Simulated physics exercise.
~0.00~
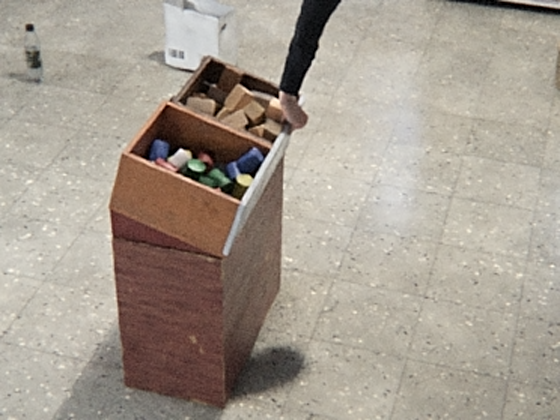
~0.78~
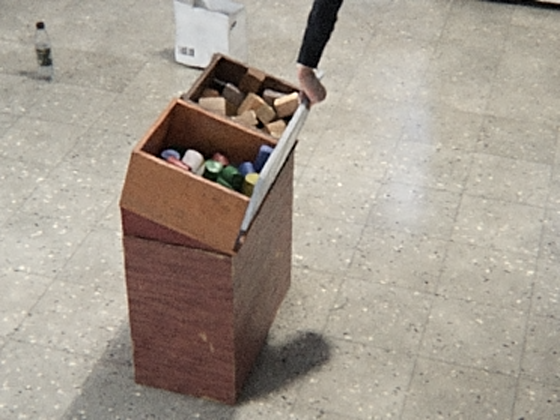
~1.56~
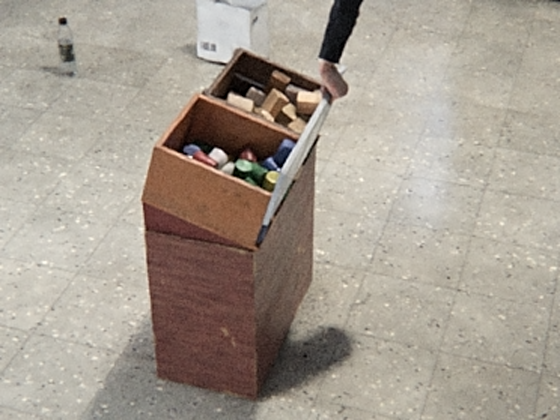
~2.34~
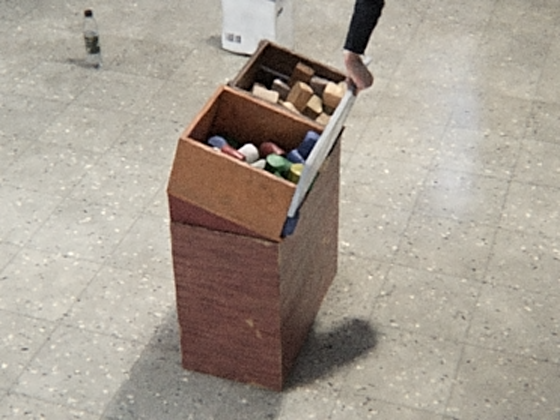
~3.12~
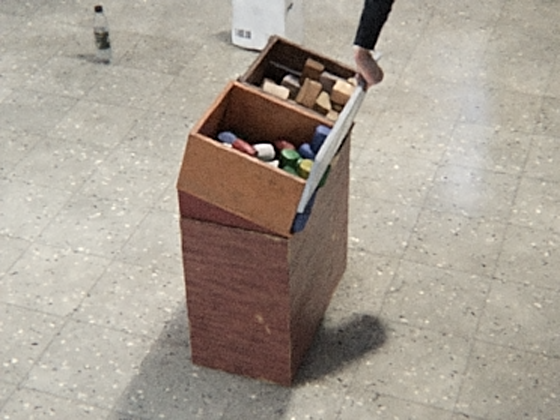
On a speckled tile floor, a hand holding the gate beside two open bins of wooden blocks and colourful jars, nothing falling out.
